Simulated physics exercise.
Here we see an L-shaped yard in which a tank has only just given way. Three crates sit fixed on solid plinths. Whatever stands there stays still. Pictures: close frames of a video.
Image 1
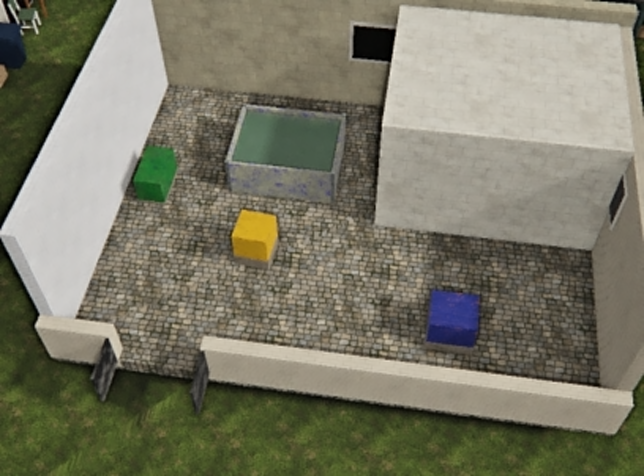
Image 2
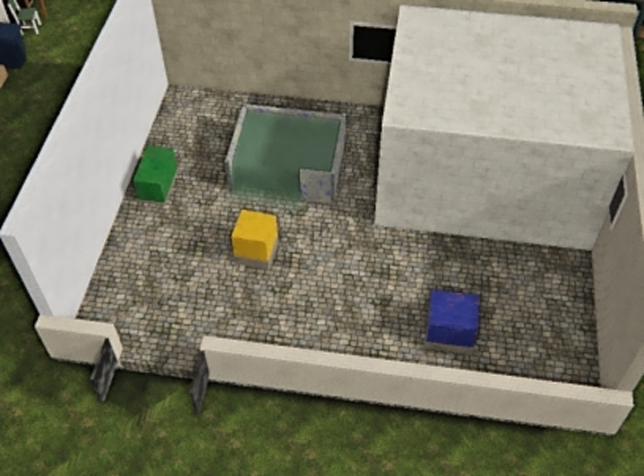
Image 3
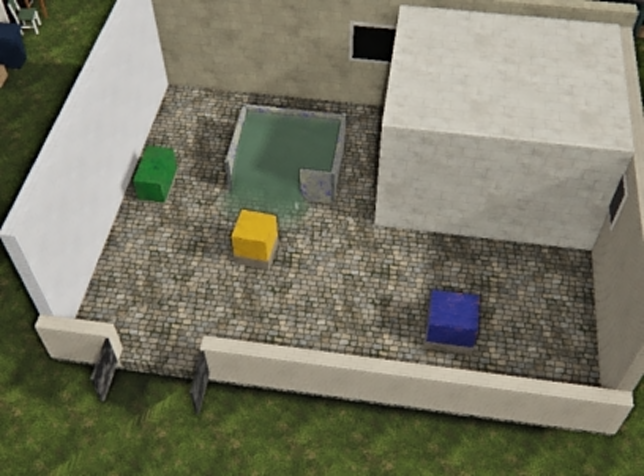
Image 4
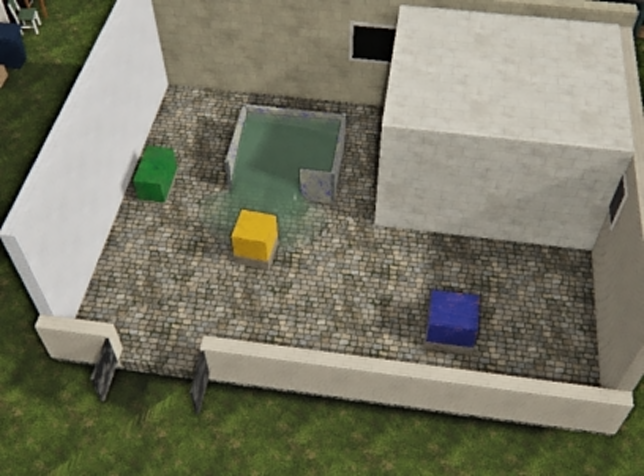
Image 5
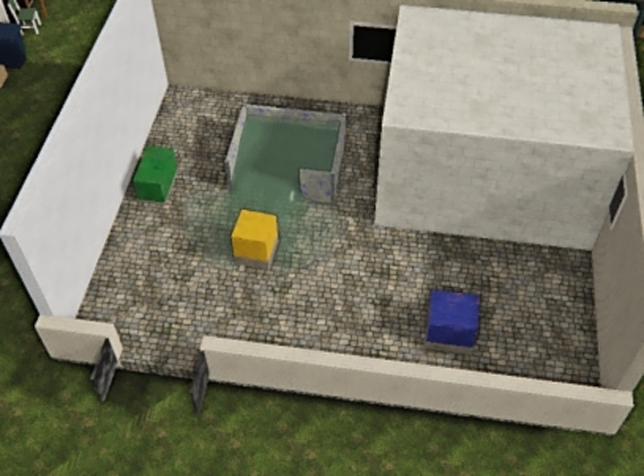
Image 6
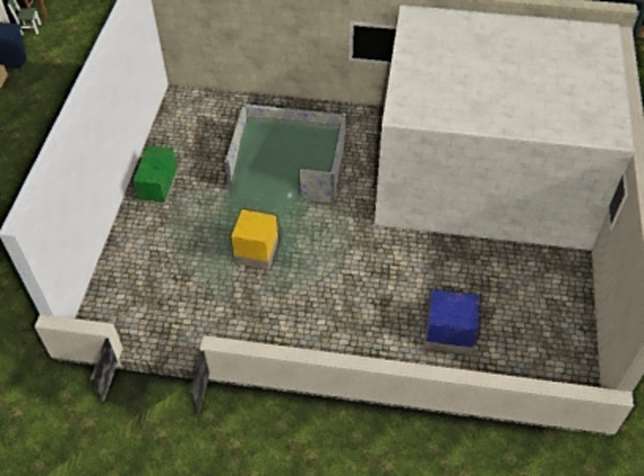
In a walled yard, green water pours from an open tank and spreads around a yellow block.
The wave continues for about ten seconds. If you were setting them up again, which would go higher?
At the end, the blue crate will have no water on it. The green crate will have water on it. The yellow crate will have water on it.
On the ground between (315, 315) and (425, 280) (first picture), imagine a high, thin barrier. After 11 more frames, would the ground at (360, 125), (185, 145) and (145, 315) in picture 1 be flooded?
First unwetted, then unwetted, then inundated.
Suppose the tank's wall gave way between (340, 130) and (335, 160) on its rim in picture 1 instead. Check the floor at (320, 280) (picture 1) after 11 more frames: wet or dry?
I'd say it's soaked there.
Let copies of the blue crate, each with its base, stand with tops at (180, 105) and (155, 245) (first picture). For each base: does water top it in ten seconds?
As listed: Remains dry, gets wet.
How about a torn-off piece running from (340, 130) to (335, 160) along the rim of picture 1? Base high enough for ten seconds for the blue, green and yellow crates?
Result: Blue crate is left untouched, green crate gets overtopped, yellow crate is left untouched.
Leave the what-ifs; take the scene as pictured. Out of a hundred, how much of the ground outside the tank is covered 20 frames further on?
About 65 per cent.
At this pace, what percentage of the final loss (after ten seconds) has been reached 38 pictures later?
Log: Around 70 %, estimated.
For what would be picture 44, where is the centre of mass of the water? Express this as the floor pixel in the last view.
Near pixel (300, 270).
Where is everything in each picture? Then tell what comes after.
Still water in the open tank at (287, 141), in the first frame.
The front is at (303, 205), out from the gap at (266, 186), in the second frame.
The front is at (299, 225), out from the gap at (266, 186), in the third frame.
The front is at (287, 249), out from the gap at (266, 187), in the fourth frame.
Water pours out at (266, 187) and has run to (220, 265), in the fifth frame.
Water pours out at (266, 187) and has run to (216, 292), in the sixth frame.
A moment on, water covers 30 % of the floor; the blue crate not reached, the green crate water round its plinth, the yellow crate water round its plinth.
Next, water covers 50 % of the floor; the blue crate water round its plinth, the green crate water round its plinth, the yellow crate water round its plinth.
Then, water covers 65 % of the floor; the blue crate water round its plinth, the green crate water round its plinth, the yellow crate water round its plinth.
Later, water covers 75 % of the floor; the blue crate water round its plinth, the green crate water round its plinth, the yellow crate water round its plinth.
In the end, water covers 85 % of the floor; the blue crate stayed above the water, the green crate was topped, the yellow crate was topped.
